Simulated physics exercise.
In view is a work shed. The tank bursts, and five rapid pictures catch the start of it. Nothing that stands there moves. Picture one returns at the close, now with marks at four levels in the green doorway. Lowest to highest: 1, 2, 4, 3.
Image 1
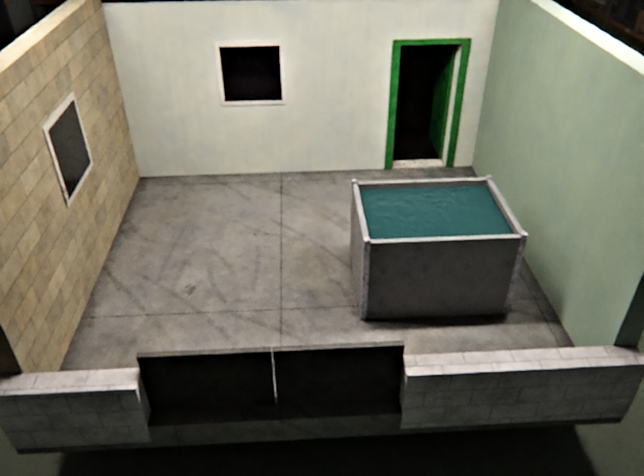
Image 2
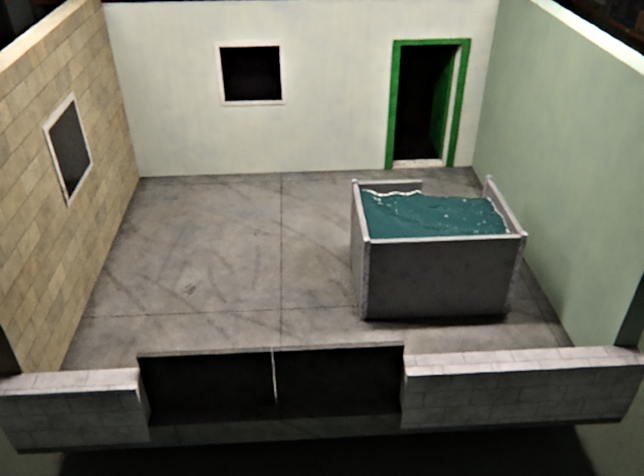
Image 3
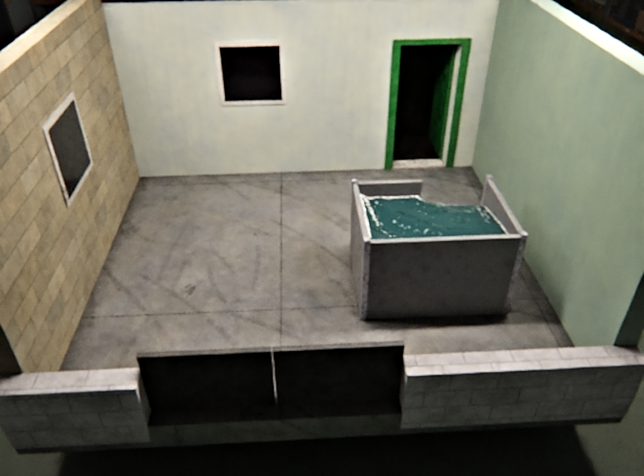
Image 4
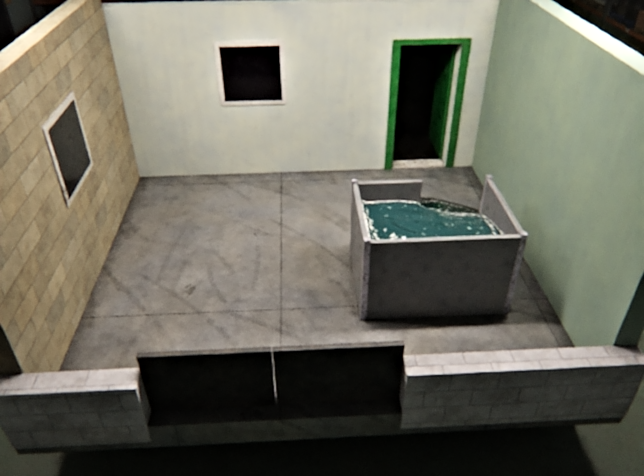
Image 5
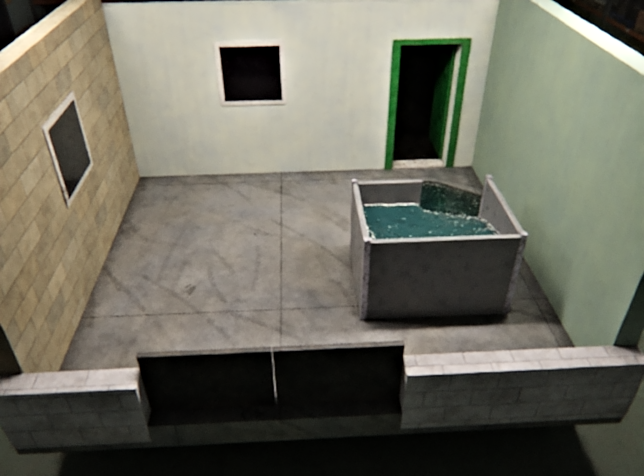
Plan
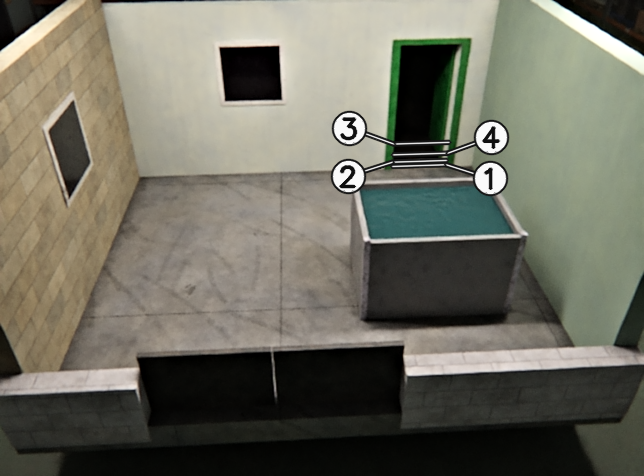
The clip shows a walled work shed with a green doorway and a grey tank of still teal water; a gap opens in the tank's far side, and the water surges, foams white and sinks lower inside.
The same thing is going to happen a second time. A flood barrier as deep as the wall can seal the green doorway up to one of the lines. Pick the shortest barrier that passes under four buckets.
That is line 3.
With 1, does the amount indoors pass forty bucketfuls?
Yes, clearly.
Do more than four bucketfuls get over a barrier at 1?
Yes.
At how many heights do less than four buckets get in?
One of them.
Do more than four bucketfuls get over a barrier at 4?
Yes, it does.
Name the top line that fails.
It is 4.
On the marked copy, 1 at (419, 165); 2 at (419, 161); 3 at (421, 143); 4 at (420, 154); from the bottom up 1, 2, 4, 3.
If 1 is chosen, dozens of bucketfuls pour in.
If 2 is chosen, dozens of bucketfuls pour in.
If 3 is chosen, a bucket or two gets in.
If 4 is chosen, about 14 bucketfuls get in.
